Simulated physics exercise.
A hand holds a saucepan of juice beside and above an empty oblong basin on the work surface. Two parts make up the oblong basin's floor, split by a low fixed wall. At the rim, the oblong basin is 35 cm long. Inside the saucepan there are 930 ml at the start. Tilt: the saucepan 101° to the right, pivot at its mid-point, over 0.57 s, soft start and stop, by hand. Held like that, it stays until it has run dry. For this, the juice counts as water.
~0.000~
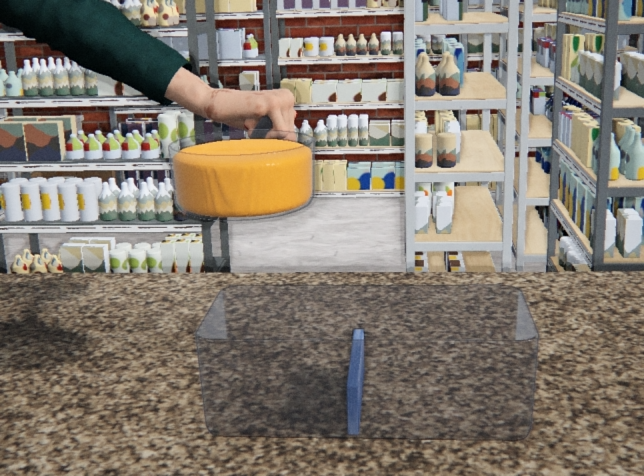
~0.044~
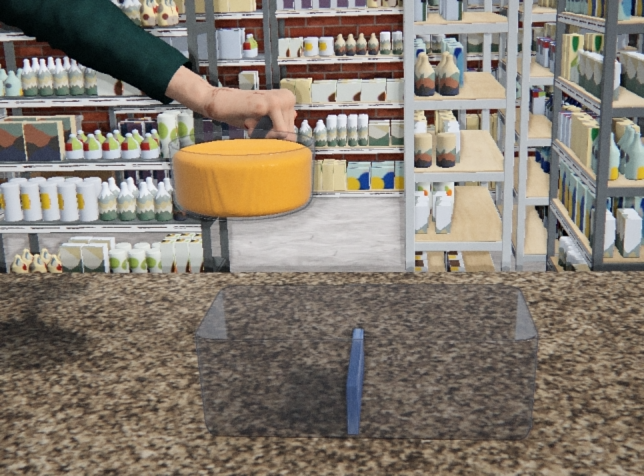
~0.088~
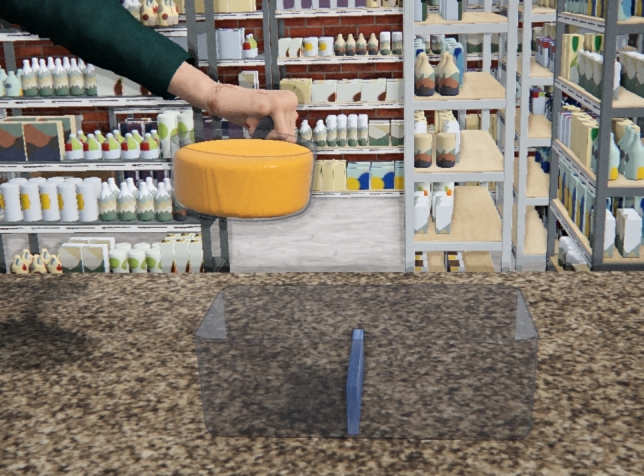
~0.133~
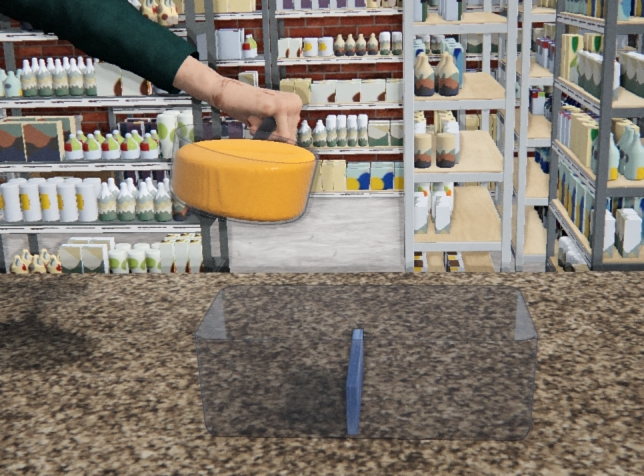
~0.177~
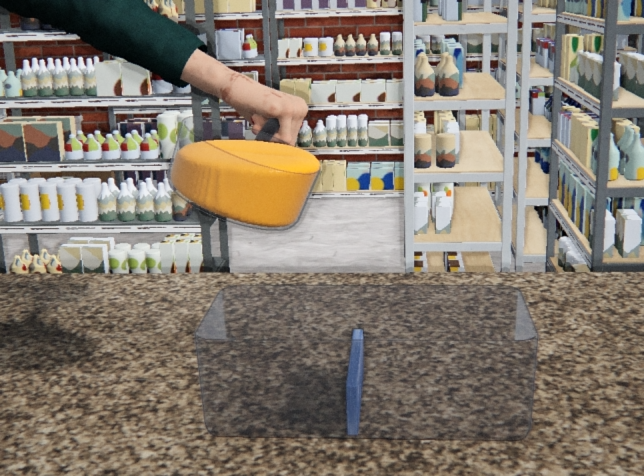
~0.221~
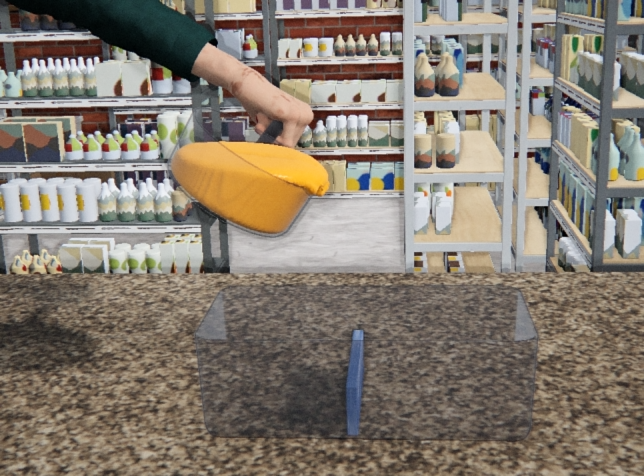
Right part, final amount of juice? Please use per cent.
63 per cent.
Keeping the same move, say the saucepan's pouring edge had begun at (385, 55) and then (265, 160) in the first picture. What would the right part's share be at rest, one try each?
Respectively 85 and 10 %.
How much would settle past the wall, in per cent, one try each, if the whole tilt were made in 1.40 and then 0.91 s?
I'd expect close to 75 per cent and then close to 70 per cent.
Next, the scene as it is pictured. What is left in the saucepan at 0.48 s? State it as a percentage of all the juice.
Still held: Roughly 20 % of the total.
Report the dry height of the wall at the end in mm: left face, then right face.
On the left it's about 44 mm; on the right, about 36 mm.
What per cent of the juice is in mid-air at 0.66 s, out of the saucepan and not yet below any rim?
About 6 % of the total.
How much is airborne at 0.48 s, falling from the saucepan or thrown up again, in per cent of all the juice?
About 48 per cent.
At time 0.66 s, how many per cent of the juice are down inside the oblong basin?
Around 88 parts in a hundred.
By 0.48 s the tilt is 94° and 20 per cent is still to pour, 2 is left of the wall and 30 right of it.
By 0.66 s the tilt is 101° and 5 per cent is still to pour, 24 is left of the wall and 65 right of it.
By 0.86 s the tilt is 101° and 1 per cent is still to pour, 33 is left of the wall and 62 right of it.
By 1.07 s the tilt is 101° and 0 per cent is still to pour, 35 is left of the wall and 63 right of it.
At rest 35 per cent lies left of the wall, 63 right of it and 2 outside.
